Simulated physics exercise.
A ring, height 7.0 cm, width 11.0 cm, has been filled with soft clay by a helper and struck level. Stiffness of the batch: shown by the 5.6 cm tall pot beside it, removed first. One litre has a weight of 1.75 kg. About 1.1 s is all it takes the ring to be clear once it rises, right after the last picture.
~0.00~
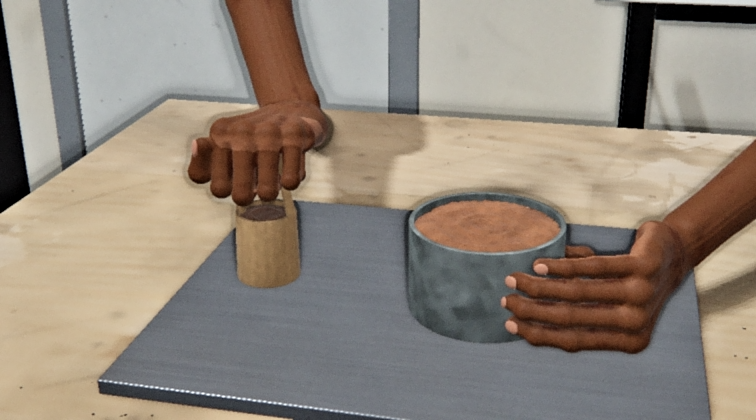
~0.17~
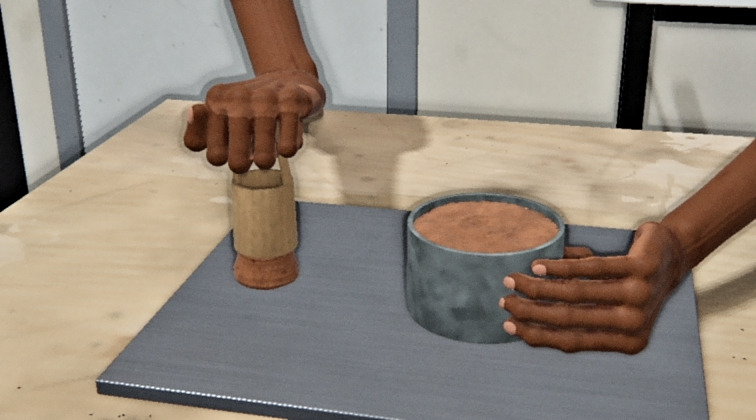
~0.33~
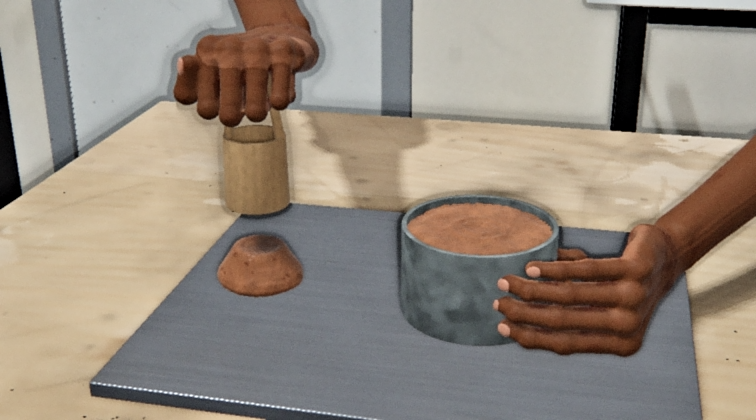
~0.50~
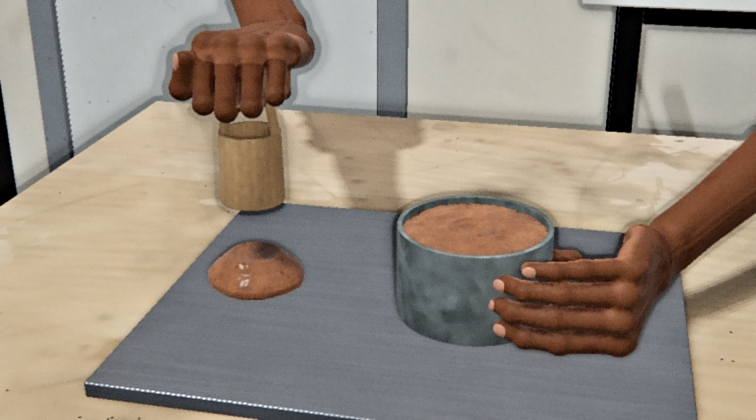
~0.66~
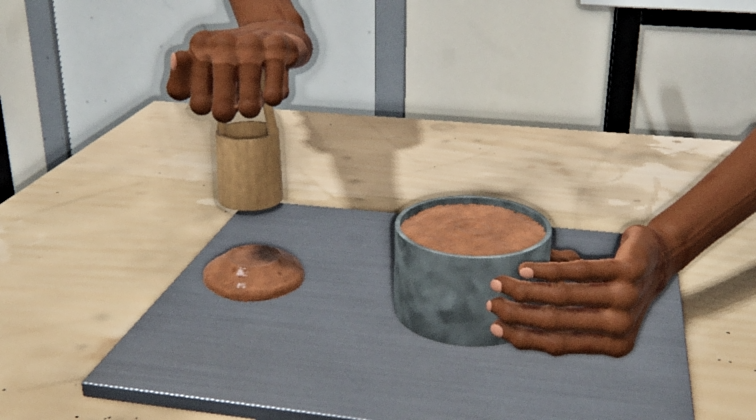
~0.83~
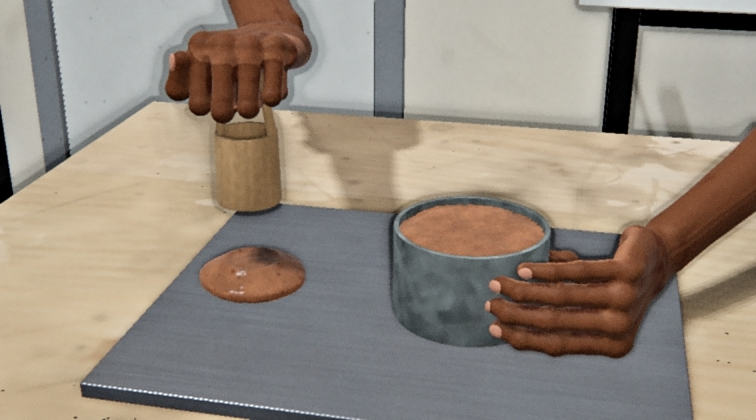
At first, one hand holds a small tan pot upside down on a grey board while another steadies a wide grey ring filled with reddish-brown clay. The left hand lifts the pot clear, leaving a small mound that slumps lower and wider, while the filled ring stays in place on the board.
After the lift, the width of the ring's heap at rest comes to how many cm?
24.4 cm.
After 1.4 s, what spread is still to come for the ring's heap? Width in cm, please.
Near 7.0 cm.
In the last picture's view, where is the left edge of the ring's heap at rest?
Near (312, 319).
After 1.1 s, the ring is up 1.6 cm; the soft clay has come down 0.3 cm to 6.7 cm and is 13 cm wide.
After 1.4 s, the ring is up 4.6 cm; the soft clay has come down 2.8 cm to 4.2 cm and is 17 cm wide.
After 1.7 s, the ring is up 7.5 cm; the soft clay has come down 4.0 cm to 3.0 cm and is 20 cm wide.
After 2.0 s, the ring is clear; the soft clay has come down 4.3 cm to 2.7 cm and is 22 cm wide.
After 4.9 s, at rest, the ring is clear; the soft clay has come down 4.7 cm to 2.3 cm and is 24 cm wide.
